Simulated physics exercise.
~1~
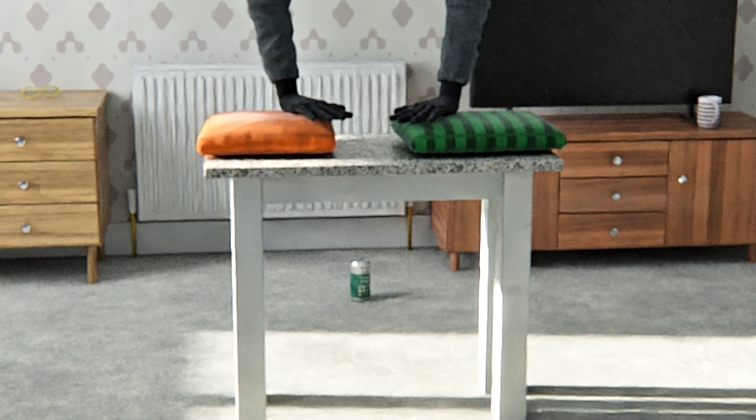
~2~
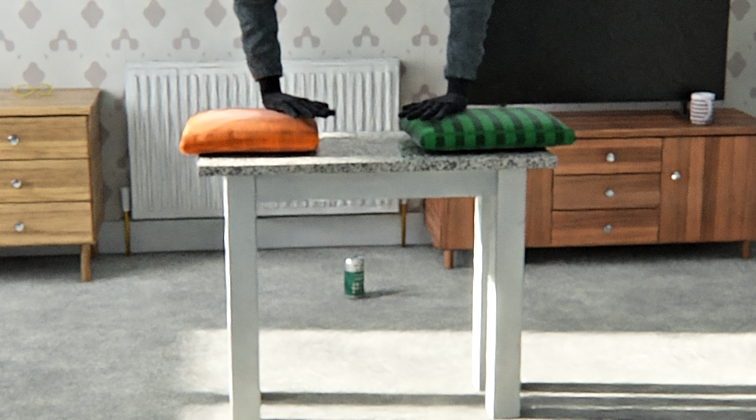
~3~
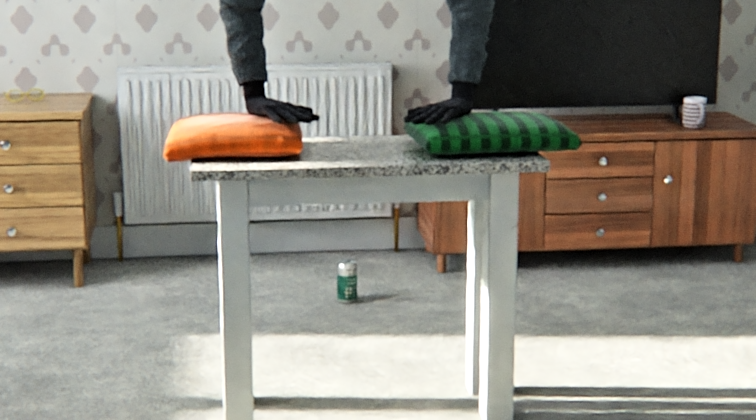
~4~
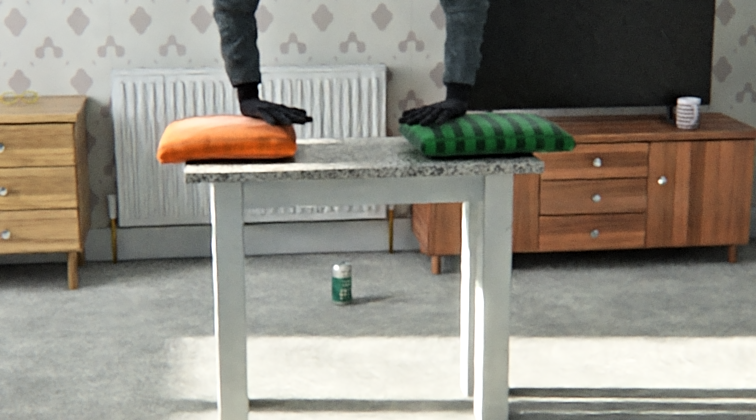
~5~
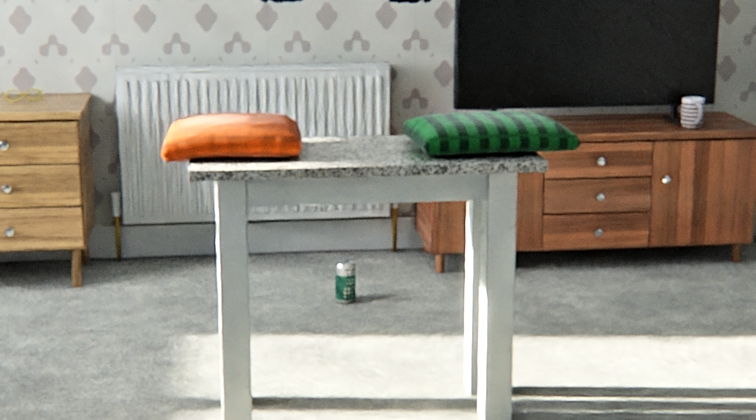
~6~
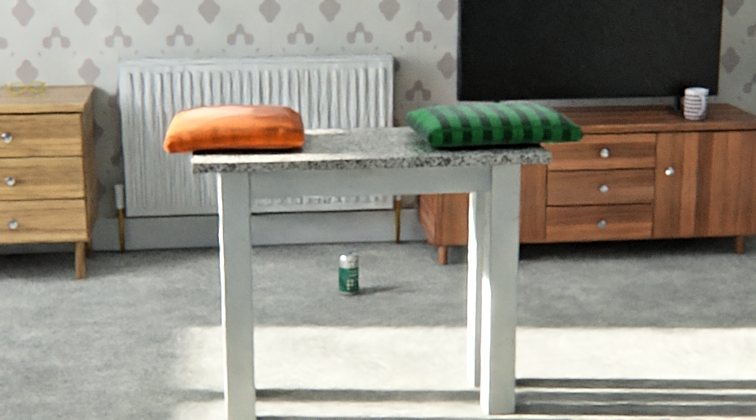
Two black-gloved hands in dark grey sleeves press on an orange cushion at the left and a green striped pillow at the right, both on a speckled-topped side table with white legs. The slightly swaying view faces the table from the front in a living room, with a radiator, wooden cabinets, a dark screen and a green can on the grey carpet behind. The hands slide the orange cushion left and the green pillow right, a short way toward the table's ends. Then they lift away out of view. Both cushions stay on the tabletop, lying still.
